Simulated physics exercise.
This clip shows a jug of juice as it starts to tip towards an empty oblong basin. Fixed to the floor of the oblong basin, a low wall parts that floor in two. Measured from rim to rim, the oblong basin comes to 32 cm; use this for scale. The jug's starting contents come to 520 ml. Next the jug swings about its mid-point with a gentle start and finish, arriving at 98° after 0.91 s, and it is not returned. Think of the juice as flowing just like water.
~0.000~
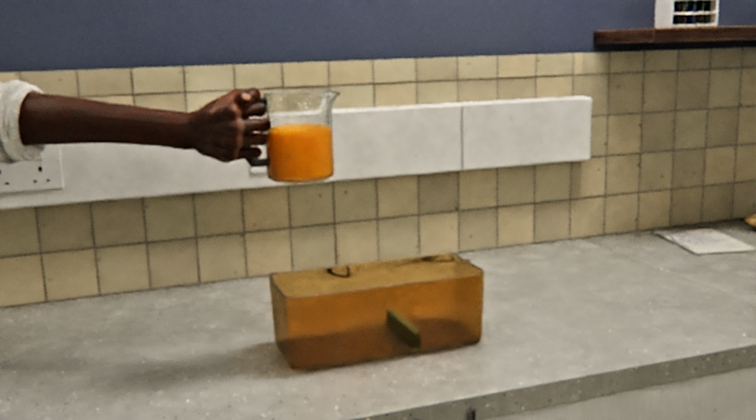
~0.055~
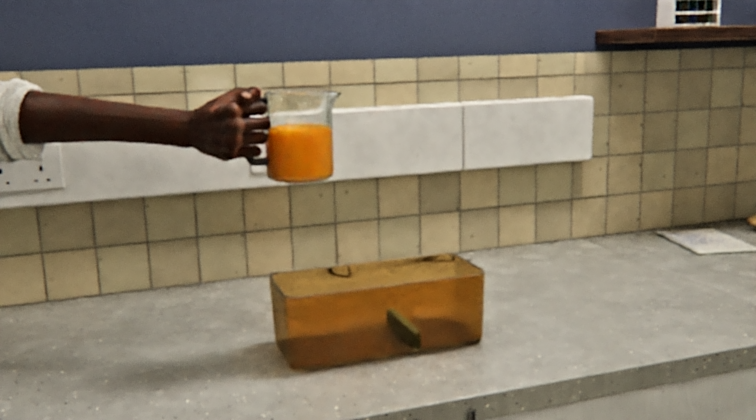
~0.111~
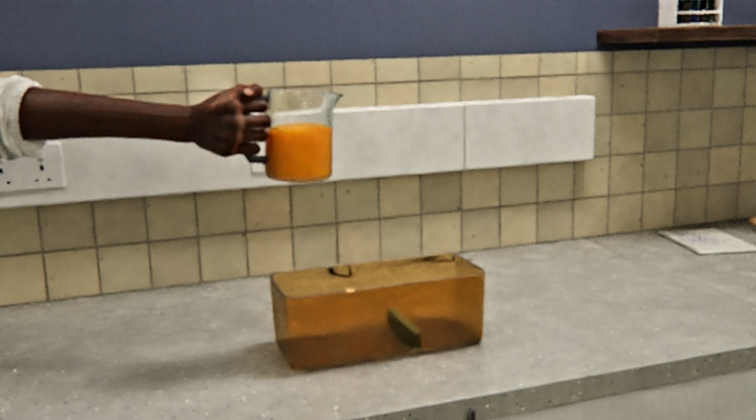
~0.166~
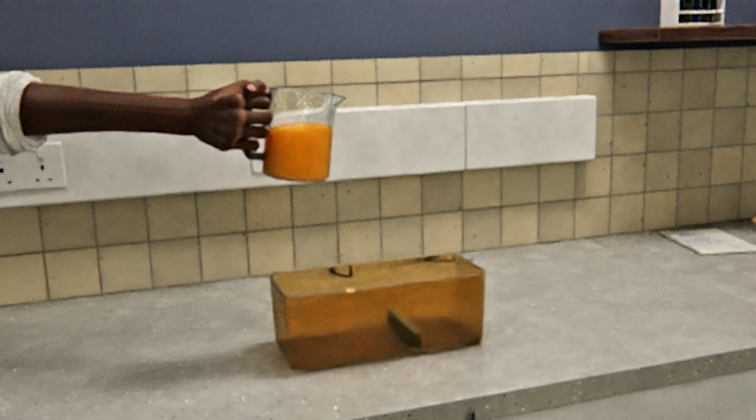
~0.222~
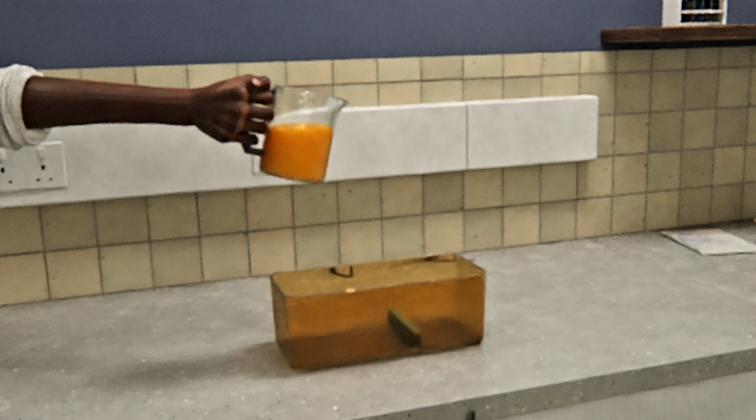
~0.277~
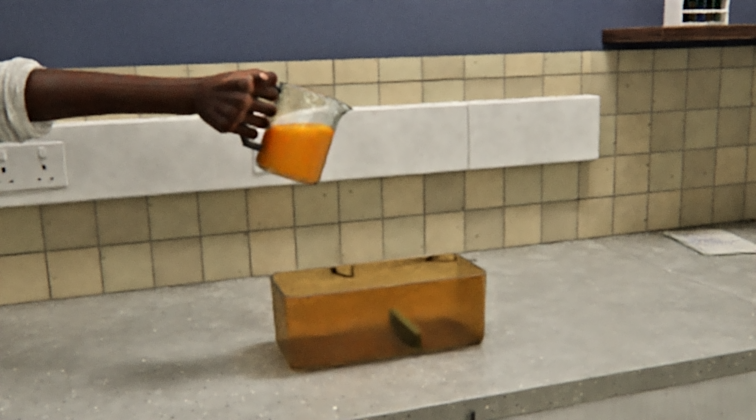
A hand held a glass jug of orange juice above an oblong basin with a low wall inside on a grey counter, then slowly tilted the jug a little to the right.
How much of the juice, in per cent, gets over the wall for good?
55 %.
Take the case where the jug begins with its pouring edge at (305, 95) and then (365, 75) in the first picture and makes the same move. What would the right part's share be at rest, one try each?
I'd say 15 percent on the first go, 75 percent on the next.
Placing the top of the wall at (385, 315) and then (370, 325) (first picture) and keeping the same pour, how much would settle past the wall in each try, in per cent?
I'd say 85 percent on the first go, 85 percent on the next.
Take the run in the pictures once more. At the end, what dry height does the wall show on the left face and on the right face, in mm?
Left 20 mm, right 10 mm.
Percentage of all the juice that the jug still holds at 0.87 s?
About 42 % is still there.
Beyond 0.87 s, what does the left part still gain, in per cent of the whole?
32 %.
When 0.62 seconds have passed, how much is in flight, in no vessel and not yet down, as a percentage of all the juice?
Around 8 in a hundred.
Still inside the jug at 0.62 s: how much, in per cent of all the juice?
Fraction remaining: Approx. 92 per cent.
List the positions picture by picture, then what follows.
Tilt 0°; pouring edge (340, 92); surface from (267, 130) to (328, 126); the oblong basin's rim runs from (277, 287) to (469, 263); the wall's top is at (403, 320), in the first frame.
Tilt 1°; pouring edge (341, 92); surface from (268, 129) to (328, 126), in the second frame.
Tilt 4°; pouring edge (343, 94); surface from (268, 129) to (328, 126), in the third frame.
Tilt 8°; pouring edge (346, 97); surface from (267, 130) to (329, 125), in the fourth frame.
Tilt 14°; pouring edge (349, 102); surface from (267, 130) to (330, 125), in the fifth frame.
Tilt 21°; pouring edge (353, 108); surface from (266, 131) to (332, 126), in the sixth frame.
By 0.62 s the tilt is 75° and 92 per cent is still to pour, 0 is left of the wall and 0 right of it.
By 0.87 s the tilt is 97° and 42 per cent is still to pour, 11 is left of the wall and 12 right of it.
By 1.13 s the tilt is 98° and 12 per cent is still to pour, 22 is left of the wall and 51 right of it.
By 1.41 s the tilt is 98° and 3 per cent is still to pour, 38 is left of the wall and 54 right of it.
At rest 43 per cent lies left of the wall, 55 right of it and 2 outside.
